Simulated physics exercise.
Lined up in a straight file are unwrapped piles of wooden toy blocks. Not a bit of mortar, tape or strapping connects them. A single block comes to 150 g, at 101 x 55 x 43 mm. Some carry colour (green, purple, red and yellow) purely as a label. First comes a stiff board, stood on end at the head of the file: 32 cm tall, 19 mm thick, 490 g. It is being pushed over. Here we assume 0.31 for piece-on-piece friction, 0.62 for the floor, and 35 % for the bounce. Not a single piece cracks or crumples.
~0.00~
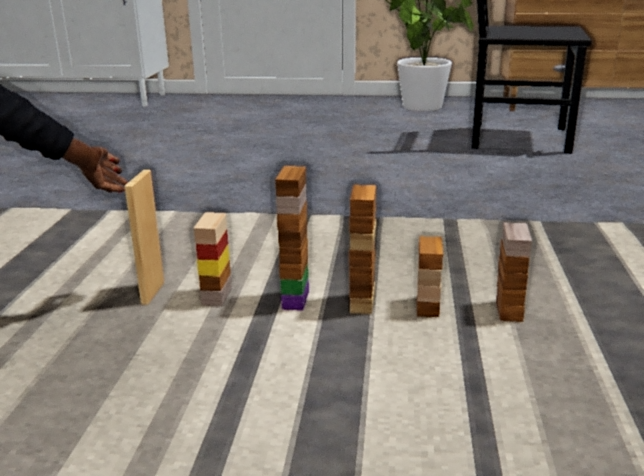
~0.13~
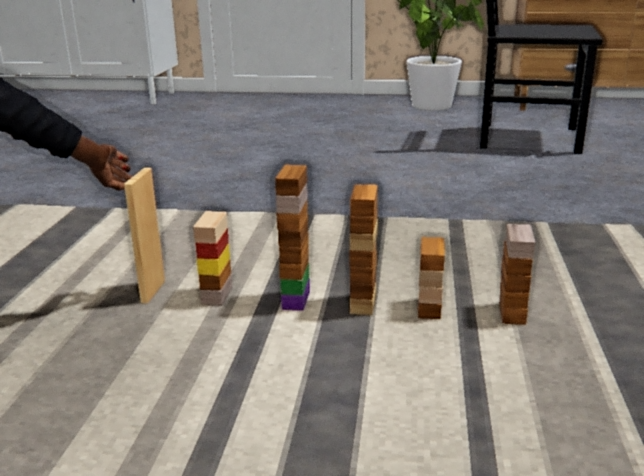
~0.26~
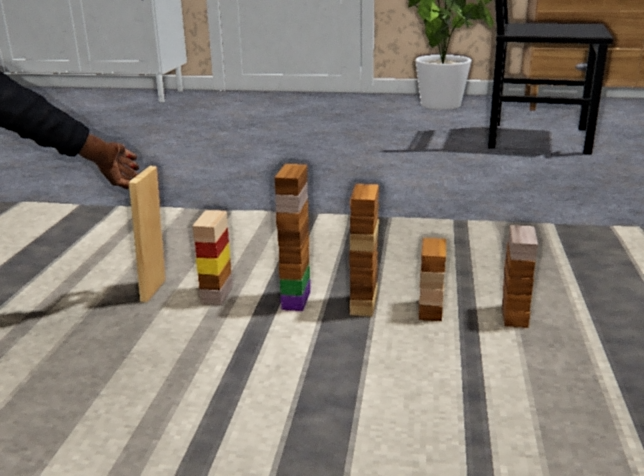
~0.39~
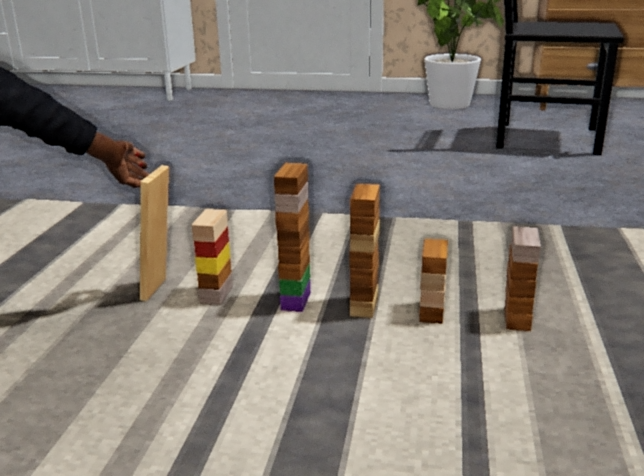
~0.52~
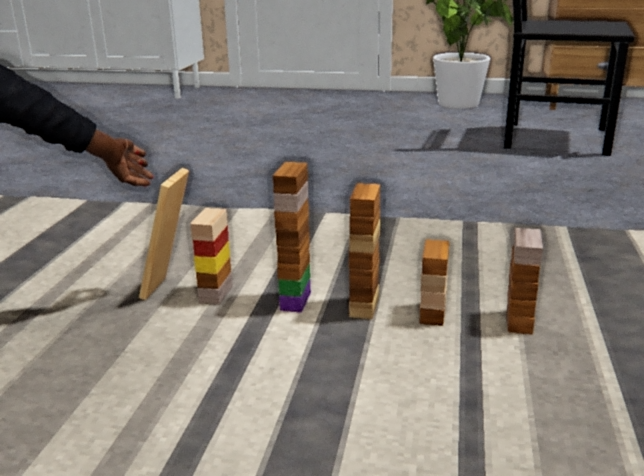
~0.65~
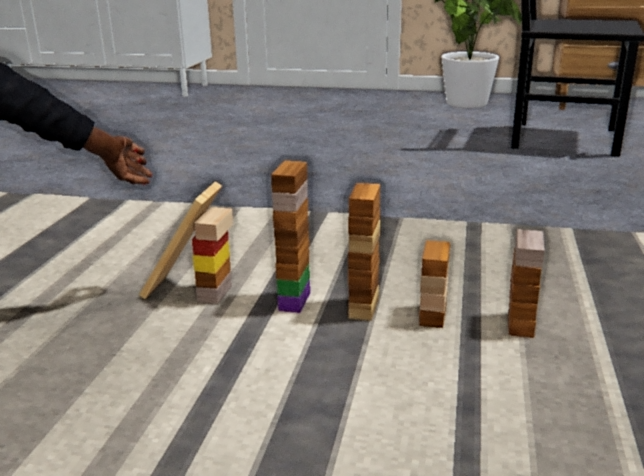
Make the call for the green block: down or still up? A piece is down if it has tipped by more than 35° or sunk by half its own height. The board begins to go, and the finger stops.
My call: Still up.
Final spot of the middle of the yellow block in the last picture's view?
Around (271, 274).
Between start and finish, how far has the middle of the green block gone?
Roughly 0 centimetres.
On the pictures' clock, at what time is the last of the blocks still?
Around 1.5 s.
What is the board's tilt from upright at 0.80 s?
About 45 degrees from upright.
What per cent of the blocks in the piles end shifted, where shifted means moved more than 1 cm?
That comes to 15 in a hundred.
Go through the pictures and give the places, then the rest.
In the first frame (each place is the centre of the face we see best; the camera moves round a little), finger (117, 185) 34 mm short, board 0° from upright; green block (292, 287); purple block (292, 303); yellow block (208, 268); the others all in place.
In the second frame, finger (126, 183) 12 mm short, board 0° from upright; green block (292, 287).
In the third frame, finger 10 mm in, board 2° from upright; green block (291, 288).
In the fourth frame, finger (143, 180) 32 mm in, board 8° from upright; green block (291, 288); the others all in place.
In the fifth frame, finger (143, 178) 35 mm in, stopped, board 18° from upright; green block (290, 288); the others all in place.
In the sixth frame, finger (142, 176) 35 mm in, stopped, board 34° from upright; green block (288, 288); red block (203, 248); yellow block (204, 264); one has shifted.
By 0.80 s, board 43° from upright; 1 of the 29 blocks down; green block unmoved; red block moved 28 mm.
By 0.94 s, board 50° from upright; 2 of the 29 blocks down; green block unmoved; red block tilted 64°, 24 mm lower.
By 1.34 s, board 64° from upright; 2 of the 29 blocks down; green block unmoved; red block on its side.
When it is over (1.8 s), board 67° from upright; 3 of the 29 blocks down; green block moved 5 mm; red block on its side; yellow block tilted 14°, 37 mm lower. In pixels of the last frame, middles, green block near (296, 279), red block near (253, 285).
